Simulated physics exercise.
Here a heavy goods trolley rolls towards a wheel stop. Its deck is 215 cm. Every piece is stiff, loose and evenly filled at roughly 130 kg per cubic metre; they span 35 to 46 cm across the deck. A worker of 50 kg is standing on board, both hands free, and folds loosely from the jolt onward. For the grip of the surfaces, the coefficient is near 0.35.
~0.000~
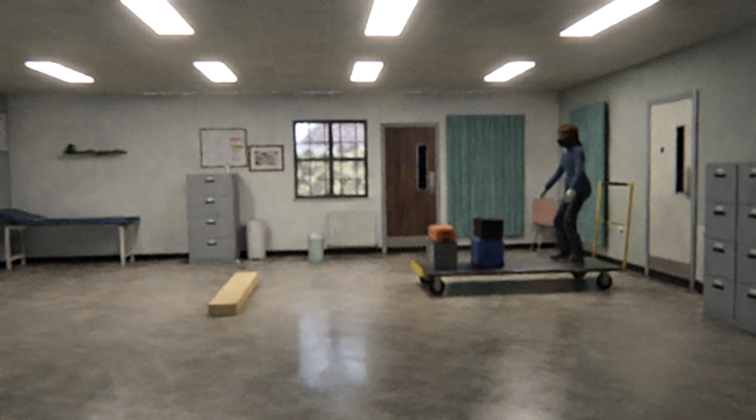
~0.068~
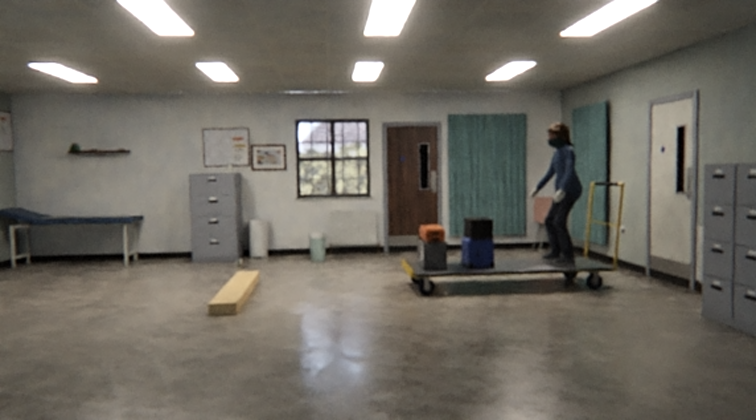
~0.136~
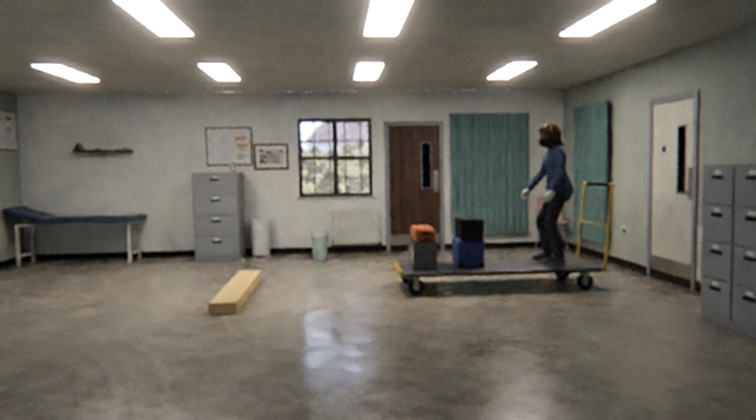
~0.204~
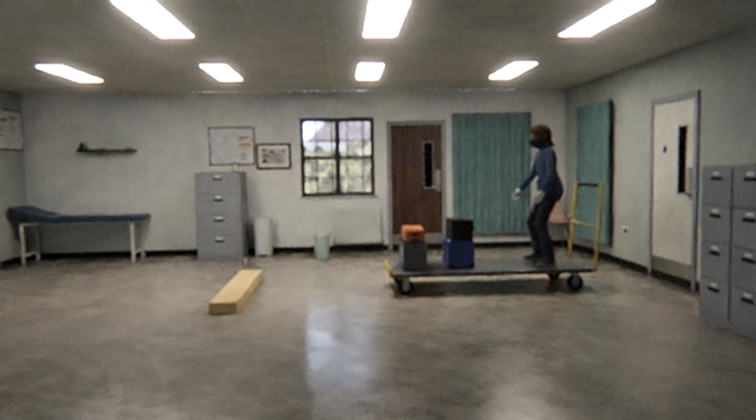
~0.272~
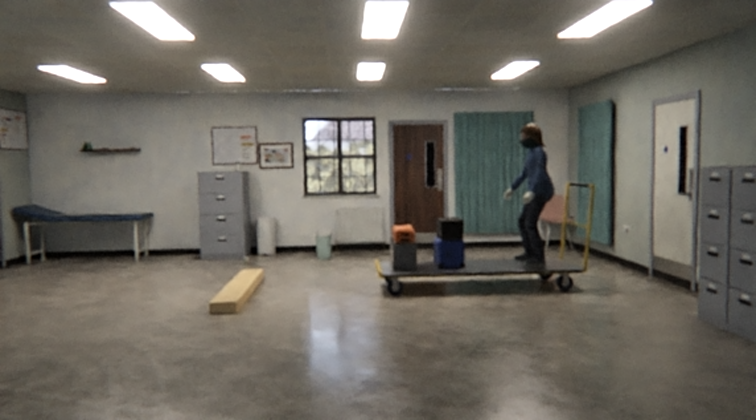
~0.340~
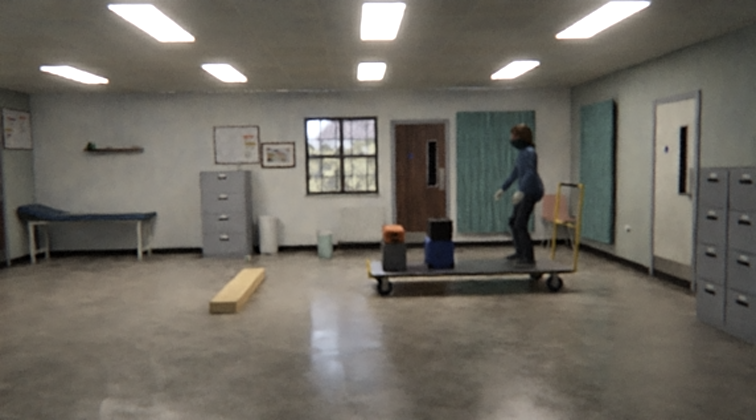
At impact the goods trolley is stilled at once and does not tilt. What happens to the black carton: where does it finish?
It finishes on the deck.
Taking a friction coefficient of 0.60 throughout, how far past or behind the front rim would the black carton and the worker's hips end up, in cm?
The black one would stop 60 behind the front rim, and the hips 140 behind it.
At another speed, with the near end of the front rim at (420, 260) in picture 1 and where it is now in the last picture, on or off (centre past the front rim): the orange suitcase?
Lab note: Orange - leaves the load.
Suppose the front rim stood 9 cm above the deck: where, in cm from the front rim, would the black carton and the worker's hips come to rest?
Then the black one stops 30 cm short of the rim and the hips 110 cm short of it.
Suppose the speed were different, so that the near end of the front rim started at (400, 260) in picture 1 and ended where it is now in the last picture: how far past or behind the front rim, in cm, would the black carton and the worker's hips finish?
Rest points: Black at 50 cm behind, hips at 140 cm behind.
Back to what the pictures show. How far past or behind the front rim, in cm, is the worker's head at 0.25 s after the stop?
130 cm behind the rim.
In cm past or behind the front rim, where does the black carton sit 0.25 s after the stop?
Behind the rim by about 50 cm.
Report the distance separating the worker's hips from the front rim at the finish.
Some 110 cm behind it.
The wheels strike at 1.20 s.
After 1.45 s the black carton is 49 cm behind the rim, tilted 0°, near (287, 232) in the last picture's view.
After 1.75 s the black carton is 36 cm behind the rim, tilted 0°, near (275, 232) in the last picture's view.
After 2.20 s the black carton is 35 cm behind the rim, tilted 0°, near (274, 232) in the last picture's view.
When all is still (3.2 s), past the rim, orange suitcase; behind it, grey carton, blue suitcase, black carton and the worker's hips.
